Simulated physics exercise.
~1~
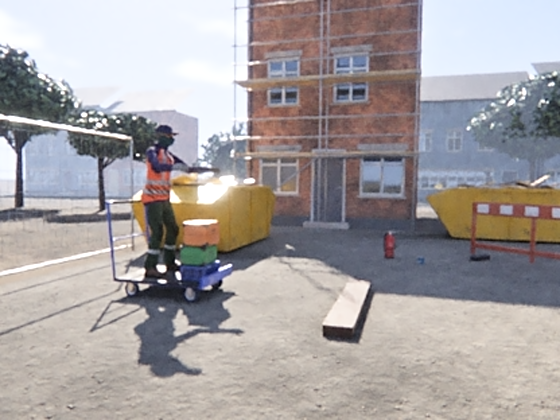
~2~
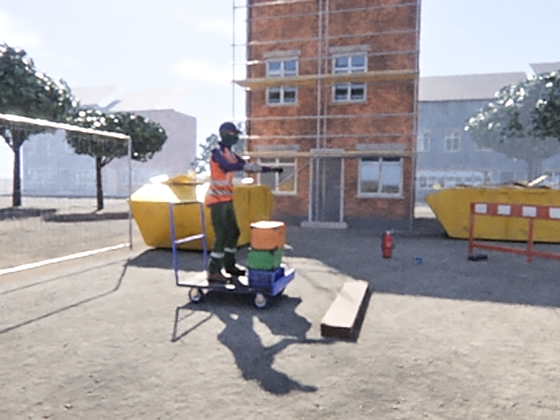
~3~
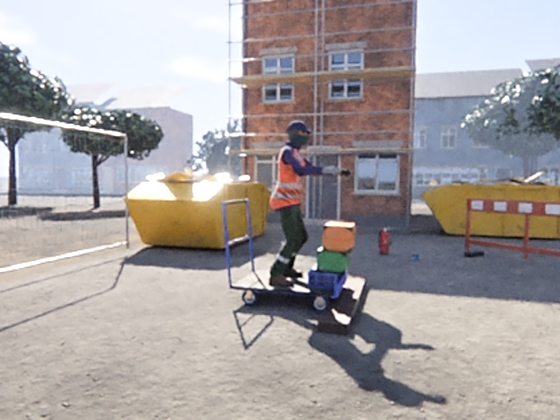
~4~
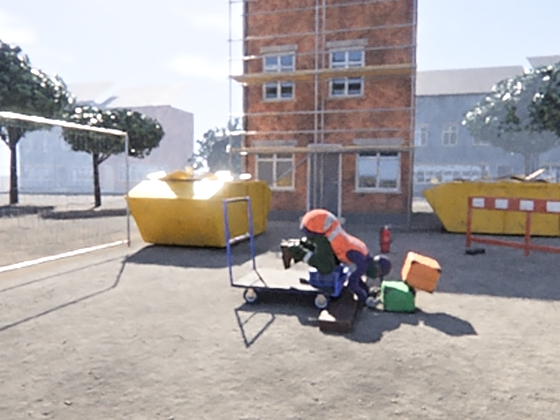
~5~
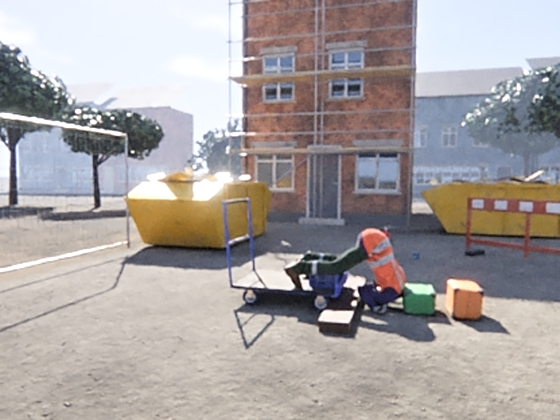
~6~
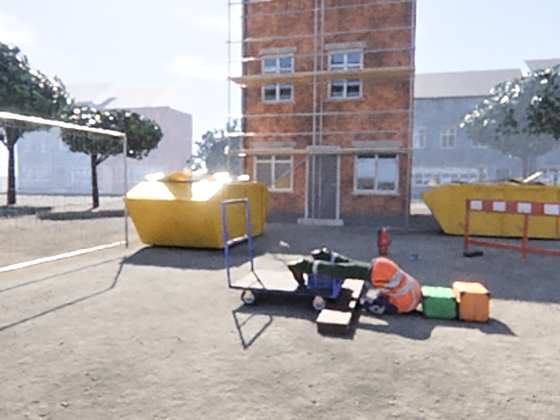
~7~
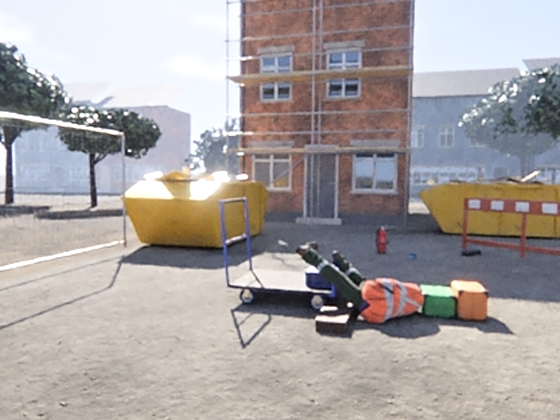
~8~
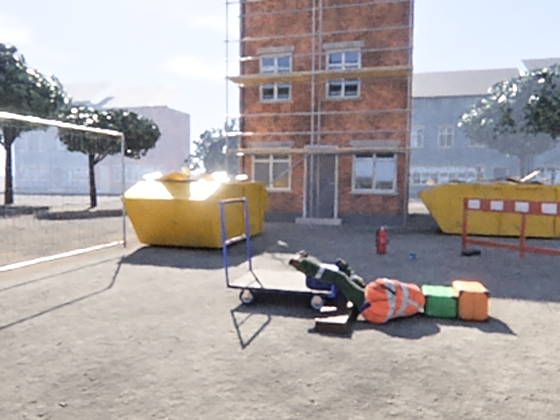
On a sunny building site, a worker in an orange vest rode a trolley rightward until it stopped at a beam, pitching him forward with the orange and green boxes; he ended up lying on the ground beside them, the blue crate still aboard.
